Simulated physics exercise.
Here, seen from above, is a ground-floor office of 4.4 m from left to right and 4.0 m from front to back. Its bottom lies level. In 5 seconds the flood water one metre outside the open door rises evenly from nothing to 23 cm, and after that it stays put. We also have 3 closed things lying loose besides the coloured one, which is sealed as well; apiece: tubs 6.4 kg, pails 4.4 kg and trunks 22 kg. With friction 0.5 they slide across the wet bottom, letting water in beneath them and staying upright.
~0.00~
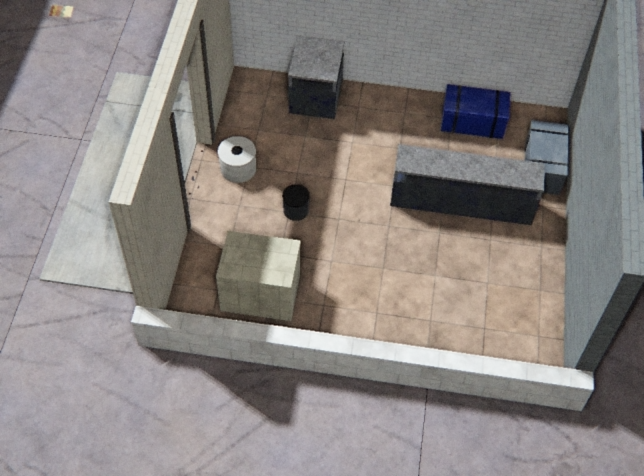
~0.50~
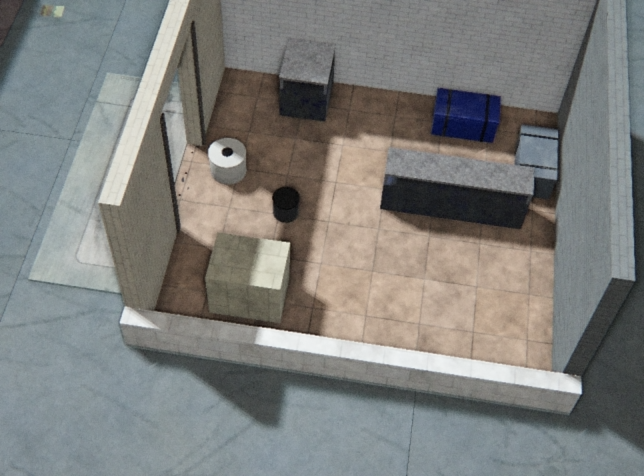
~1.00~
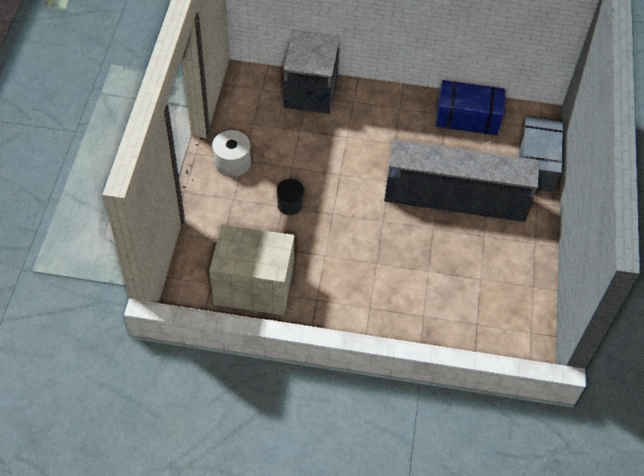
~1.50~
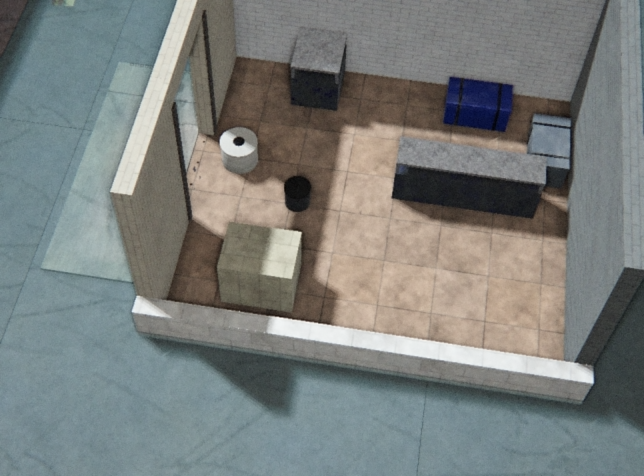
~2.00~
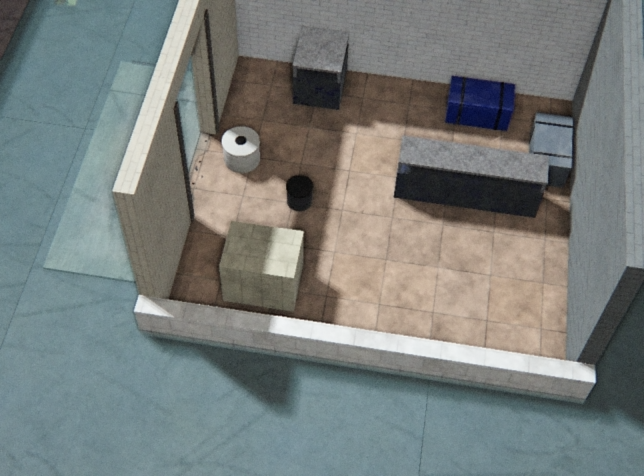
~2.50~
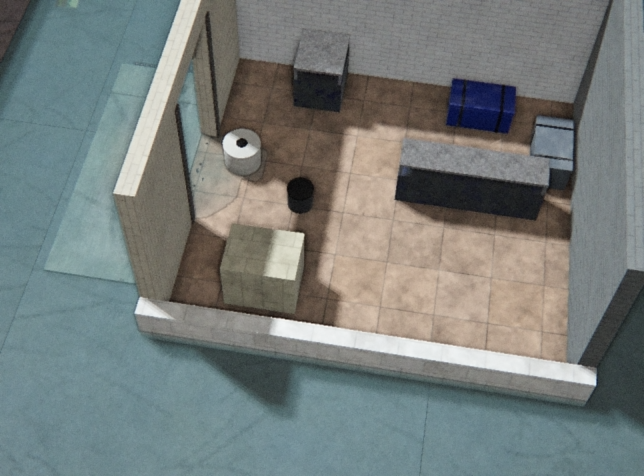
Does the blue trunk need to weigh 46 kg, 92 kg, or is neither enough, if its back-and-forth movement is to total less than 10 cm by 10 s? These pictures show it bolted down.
The 46 kg weight is enough.
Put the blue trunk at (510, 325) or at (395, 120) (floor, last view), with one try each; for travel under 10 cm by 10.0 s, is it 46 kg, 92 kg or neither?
The small mass already works; the small mass already works.
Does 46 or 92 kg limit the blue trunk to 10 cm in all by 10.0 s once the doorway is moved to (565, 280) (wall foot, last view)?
The small mass already works.
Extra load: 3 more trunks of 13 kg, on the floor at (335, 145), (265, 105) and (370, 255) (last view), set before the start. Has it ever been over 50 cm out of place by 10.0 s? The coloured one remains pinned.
Order as asked: Goes beyond / stays within / goes beyond.
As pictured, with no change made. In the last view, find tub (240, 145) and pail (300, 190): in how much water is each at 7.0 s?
First about 10 cm, second about 4 cm.
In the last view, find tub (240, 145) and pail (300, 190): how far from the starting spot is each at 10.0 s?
Net displacement, in order: 200 cm; 300 cm.
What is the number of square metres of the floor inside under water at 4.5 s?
5.5 m2.
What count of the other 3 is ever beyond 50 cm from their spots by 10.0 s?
The total is 2.
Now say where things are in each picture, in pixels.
The blue trunk at (478, 101), on the bottom; 0.0 m2 under water; 0 of 4 have shifted, in the first frame.
The blue trunk at (468, 105), on the bottom; 0.0 m2 under water; 0 of 4 have shifted, in the second frame.
The blue trunk at (473, 97) rests on the ground; water covers 0.0 m2; 0 of 4 have shifted, in the third frame.
The blue trunk at (480, 94), on the bottom; 0.0 m2 under water; 0 of 4 have shifted, in the fourth frame.
The blue trunk at (482, 93), on the bottom; water covers 0.0 m2; 0 of 4 have shifted, in the fifth frame.
The blue trunk at (483, 96) rests on the ground; 0.3 m2 under water; 0 of 4 have shifted, in the sixth frame.
After 3.5 s the blue trunk would be 0 cm from its start with 46 kg and 0 cm from its start with 92 kg; 0 cm of water round it then.
After 4.5 s the blue trunk would be 0 cm from its start with 46 kg and 0 cm from its start with 92 kg; 0 cm of water round it then.
After 7.0 s the blue trunk would be 0 cm from its start with 46 kg and 0 cm from its start with 92 kg; 6 cm of water round it then.
After 10.0 s the blue trunk would be 0 cm from its start with 46 kg and 0 cm from its start with 92 kg; 10 cm of water round it then.
